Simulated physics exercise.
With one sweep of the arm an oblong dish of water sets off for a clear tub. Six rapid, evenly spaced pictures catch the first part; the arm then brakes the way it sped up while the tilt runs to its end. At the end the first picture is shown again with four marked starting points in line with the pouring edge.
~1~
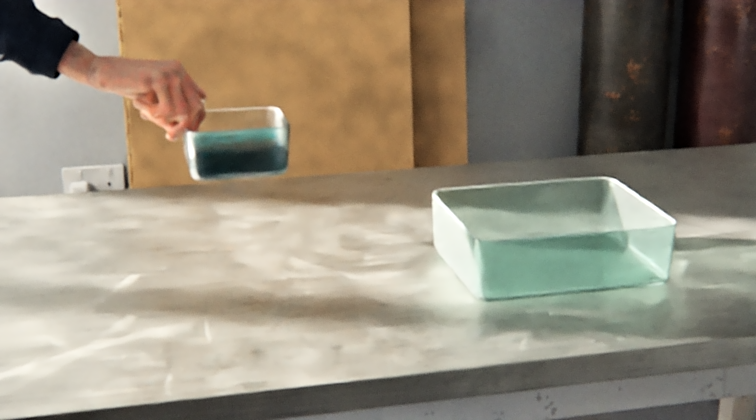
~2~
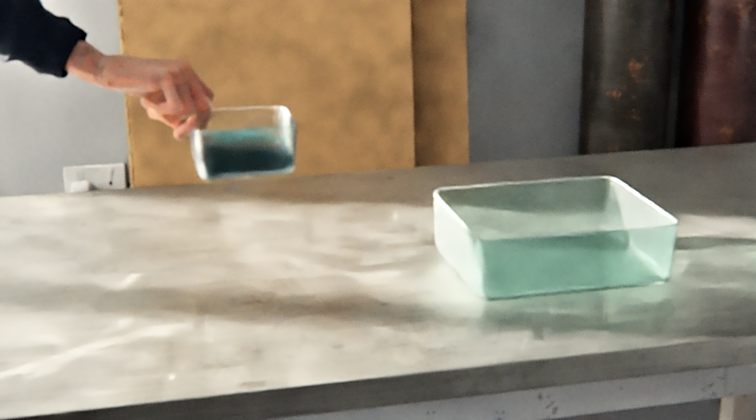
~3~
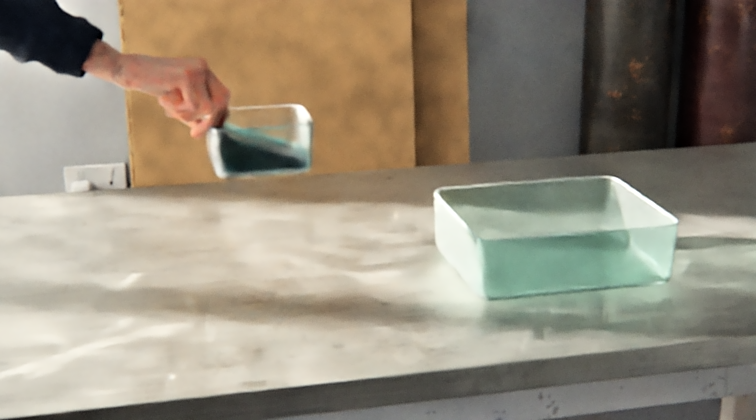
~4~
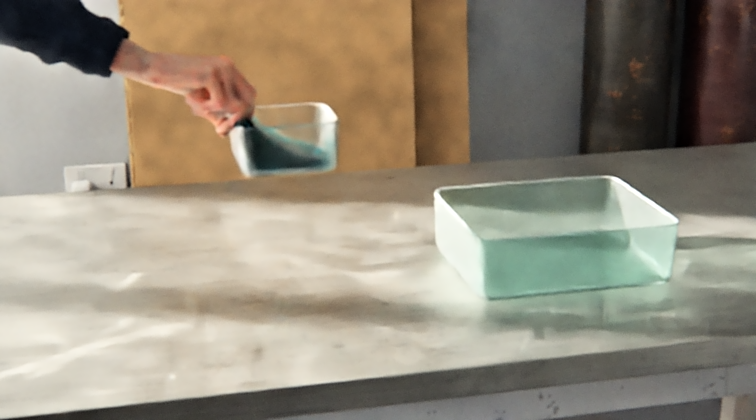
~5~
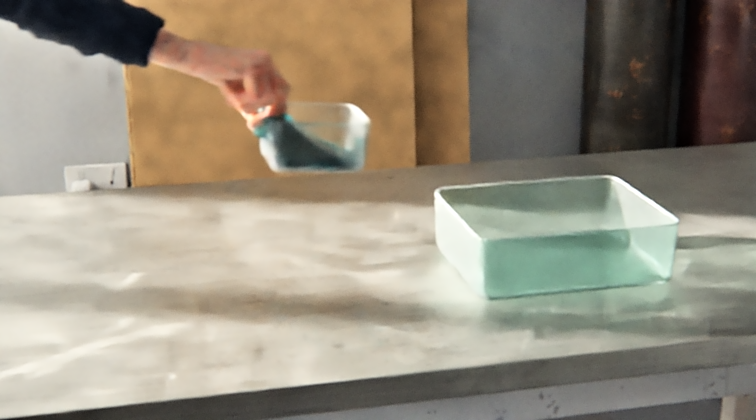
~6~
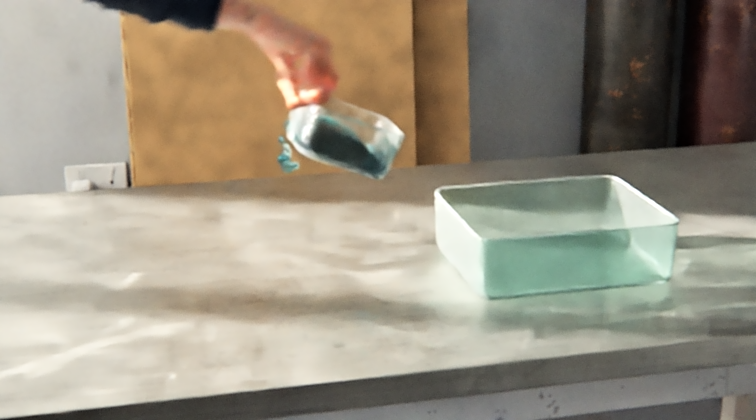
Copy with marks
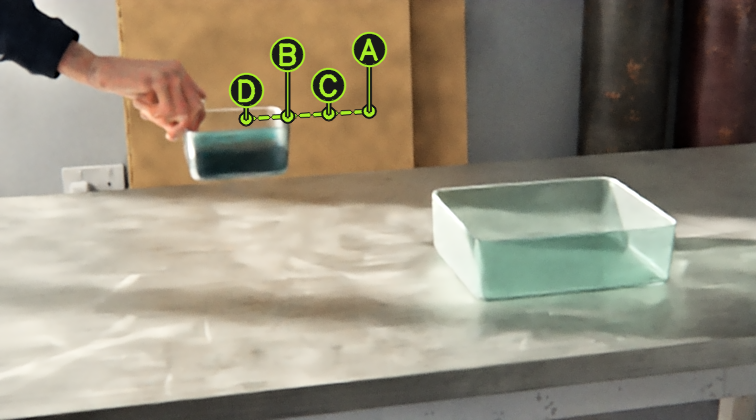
Dish of blue-green water swinging right in a hand, liquid sloshing over its rear rim as it tilts near a clear tub.
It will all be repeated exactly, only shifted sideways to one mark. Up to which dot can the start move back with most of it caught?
D is the one.
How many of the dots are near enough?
All of them.
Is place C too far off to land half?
No, that is safe.
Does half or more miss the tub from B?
No, that is safe.
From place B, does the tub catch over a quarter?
Yes.
On the marked copy, A at (369, 111); B at (287, 116); C at (328, 113); D at (246, 118).
For place A, about 85 % lands in the tub, 6 % falls short and 8 % goes beside or beyond.
For place B, about 72 % lands in the tub, 17 % falls short and 11 % goes beside or beyond.
For place C, about 88 % lands in the tub, 5 % falls short and 7 % goes beside or beyond.
For place D, about 63 % lands in the tub, 29 % falls short and 8 % goes beside or beyond.
